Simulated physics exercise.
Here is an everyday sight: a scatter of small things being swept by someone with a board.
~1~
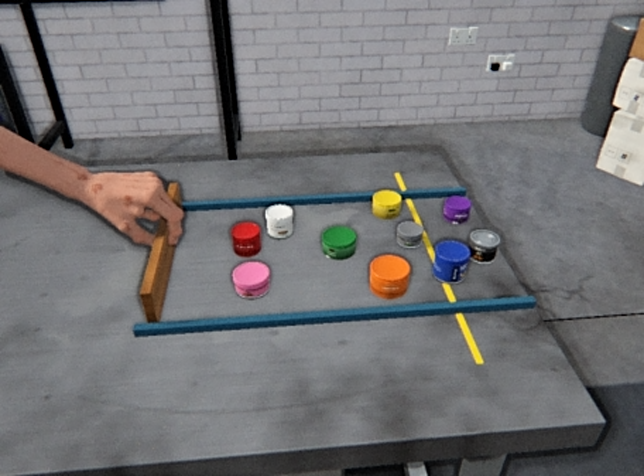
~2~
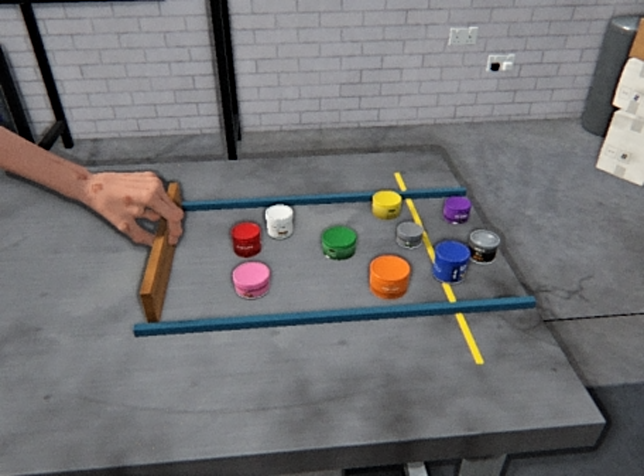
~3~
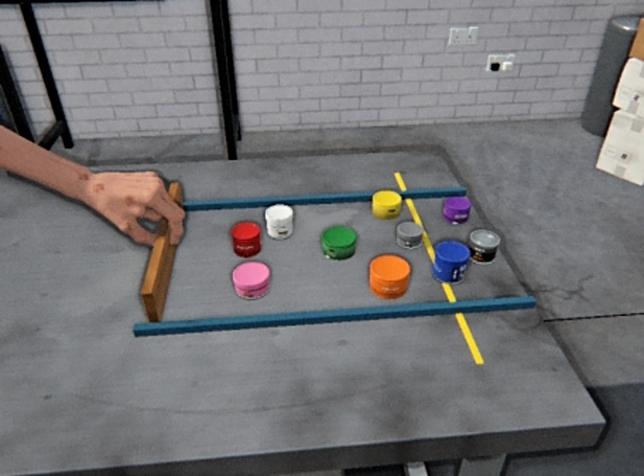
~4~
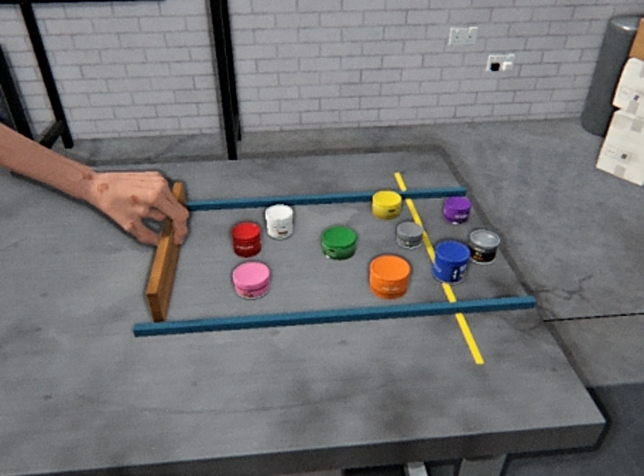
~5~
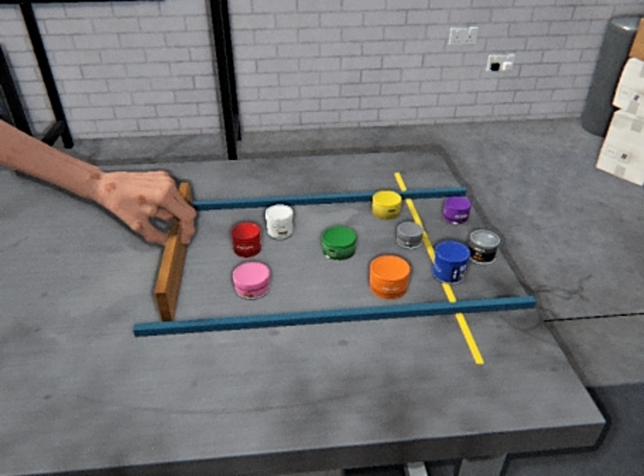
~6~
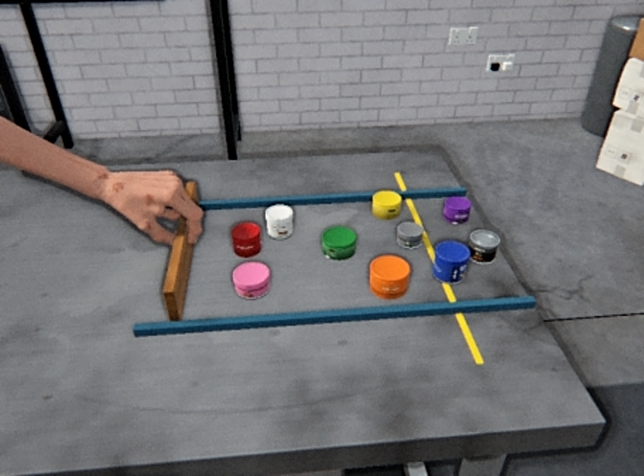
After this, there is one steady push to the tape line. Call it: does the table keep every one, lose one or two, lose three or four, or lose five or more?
It keeps every one.
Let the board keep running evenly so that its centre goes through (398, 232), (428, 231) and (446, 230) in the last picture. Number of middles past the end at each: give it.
In order of the places given, that's 0, 0 and 1.
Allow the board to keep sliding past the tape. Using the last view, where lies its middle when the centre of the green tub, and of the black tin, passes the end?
Roughly (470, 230); for the second one, roughly (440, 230).
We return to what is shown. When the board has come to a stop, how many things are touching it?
Contact count: 4.
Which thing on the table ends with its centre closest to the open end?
Black tin.
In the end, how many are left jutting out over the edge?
1 overhanging.
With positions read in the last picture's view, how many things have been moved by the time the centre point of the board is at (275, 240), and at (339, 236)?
By the first moment it's 3, by the second it's 5.
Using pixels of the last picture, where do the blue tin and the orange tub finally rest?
(489, 255) and (485, 283), approximately.
Soon after, none off yet; black tin at rest near (483, 247); purple tub at rest near (457, 210); blue tin at rest near (450, 263).
At rest, the number that fall off is zero.
